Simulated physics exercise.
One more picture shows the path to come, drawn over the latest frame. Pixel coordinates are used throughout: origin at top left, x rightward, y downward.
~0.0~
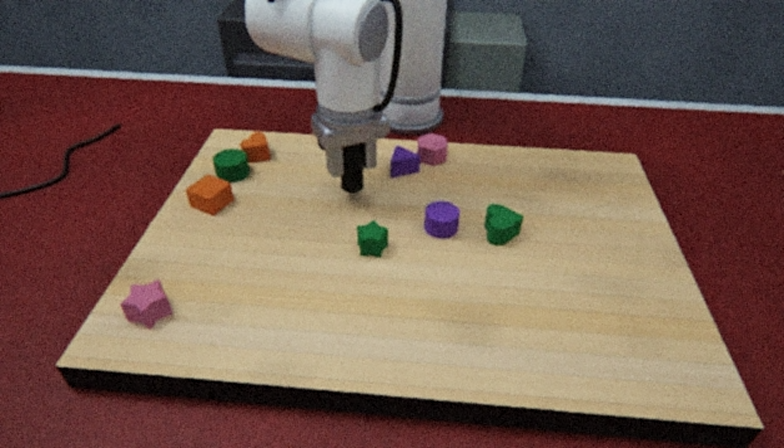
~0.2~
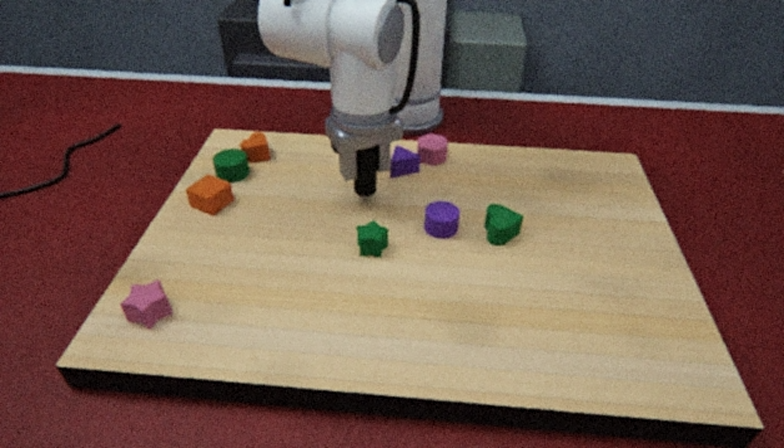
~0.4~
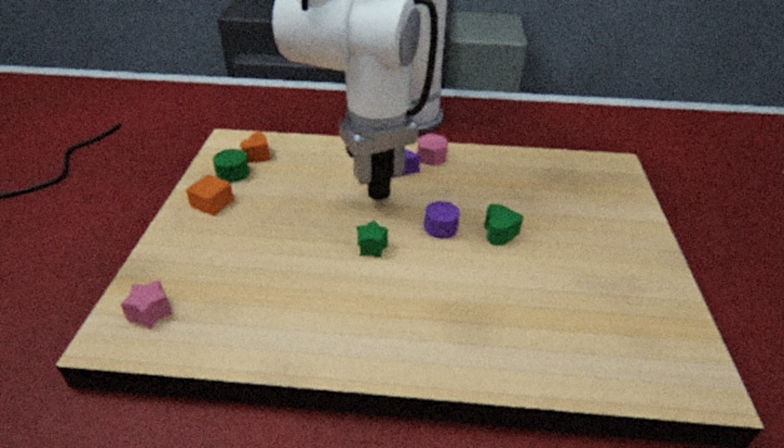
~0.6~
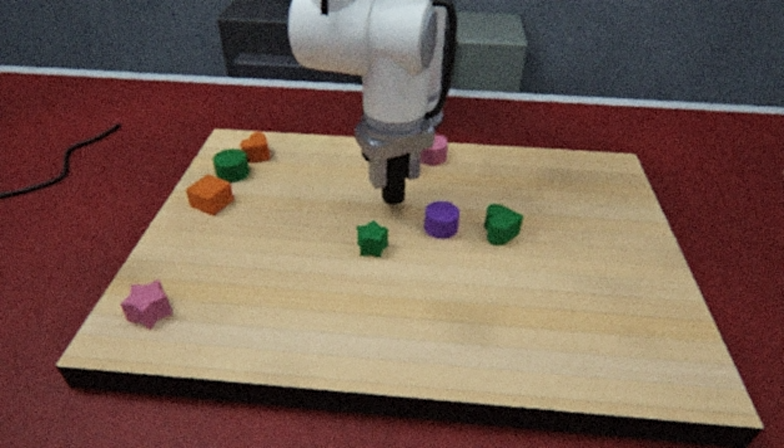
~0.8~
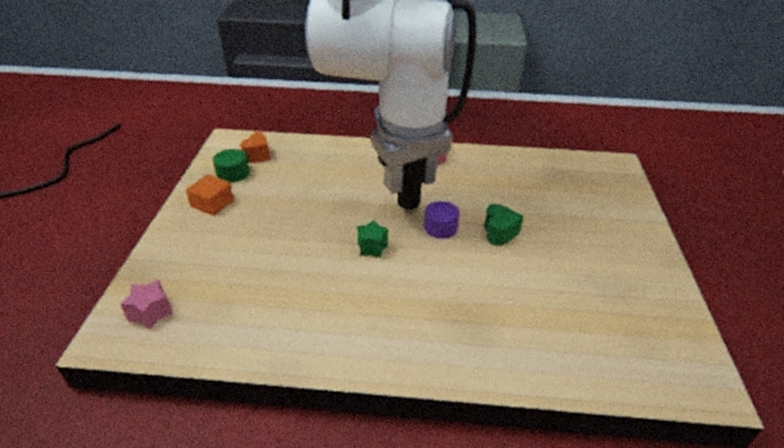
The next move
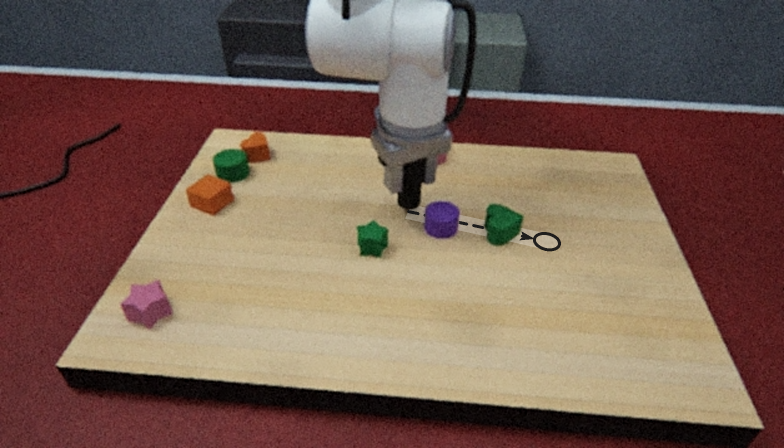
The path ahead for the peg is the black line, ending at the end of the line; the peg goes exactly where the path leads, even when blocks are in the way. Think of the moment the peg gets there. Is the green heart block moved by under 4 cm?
No - that is not the case.
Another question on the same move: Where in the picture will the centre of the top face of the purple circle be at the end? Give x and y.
The middle of its top is at (470, 227).
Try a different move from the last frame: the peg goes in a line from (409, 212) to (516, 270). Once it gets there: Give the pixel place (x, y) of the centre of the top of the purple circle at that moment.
Its top middle is near (553, 260).
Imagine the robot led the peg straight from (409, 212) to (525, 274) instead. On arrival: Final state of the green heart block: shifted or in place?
The block moves away from its spot.
Drawn move, straight from (409, 212) to (547, 242).
On the path given first. One third of the way, peg at (455, 212); purple circle at (465, 223).
Two thirds of the way, peg at (501, 222); purple circle at (470, 227); green heart block at (527, 221), turned 25° clockwise.
At the end, peg at (549, 232); green star-shaped block still; purple circle at (470, 227); green heart block at (577, 232), turned 25° clockwise.
